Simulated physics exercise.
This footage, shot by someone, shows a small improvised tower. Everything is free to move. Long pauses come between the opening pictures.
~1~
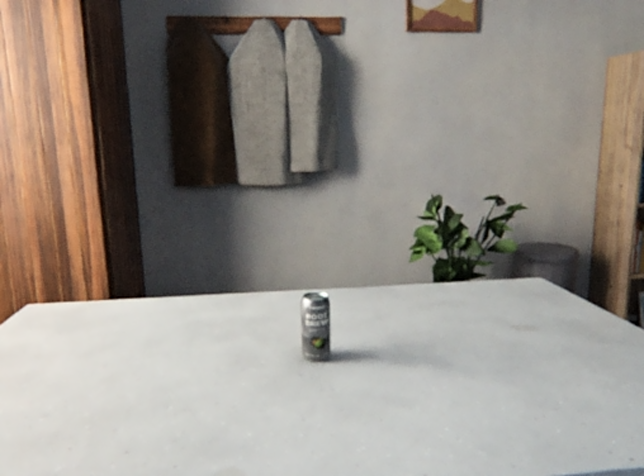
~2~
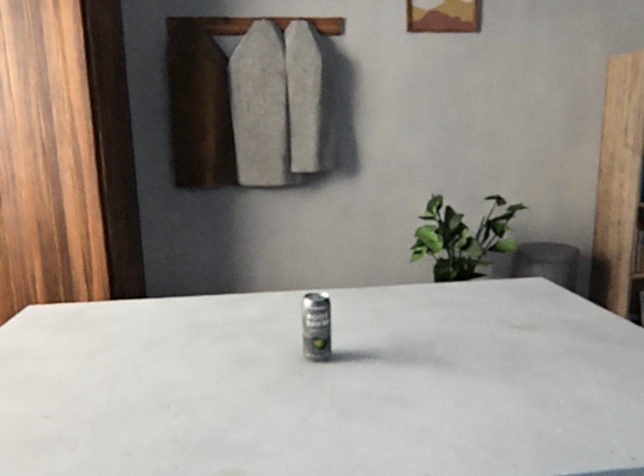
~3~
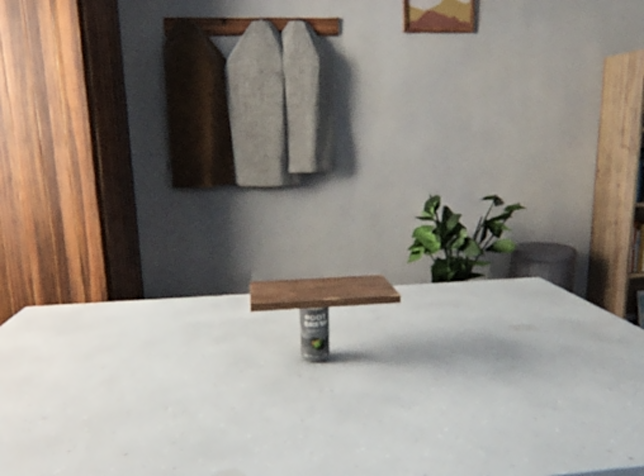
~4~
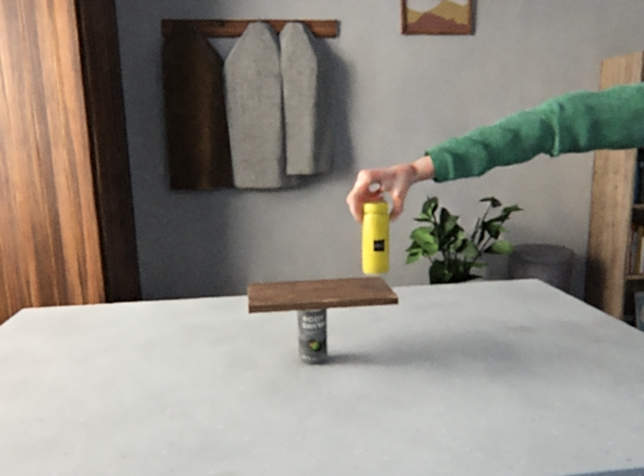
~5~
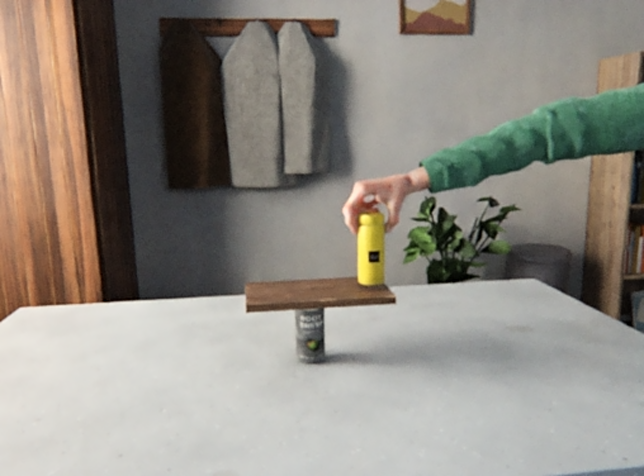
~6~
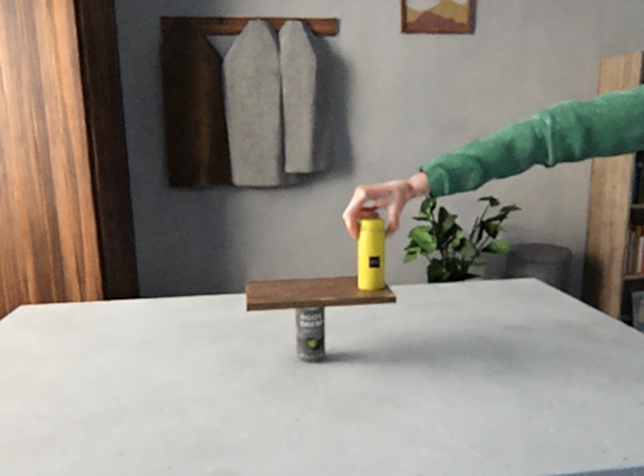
The footage shows a grey can standing on a pale table, then a wooden board resting across its top. A green-sleeved arm reaches in from the right, lowers a yellow shaker onto the board's right side and keeps hold of it.
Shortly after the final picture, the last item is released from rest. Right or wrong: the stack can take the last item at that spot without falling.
Wrong.
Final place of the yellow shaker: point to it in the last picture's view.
End spot: Near (420, 344).
Then, 0.40 s past the last view, yellow shaker now fallen; brown board rocked 57° from its first pose.
Then, 0.80 s past the last view, brown board now fallen; grey can on its side.
Finally, fallen, yellow shaker, grey can and brown board. Final places as the last picture's camera would see them, yellow shaker near (420, 344). The stack loses its balance.
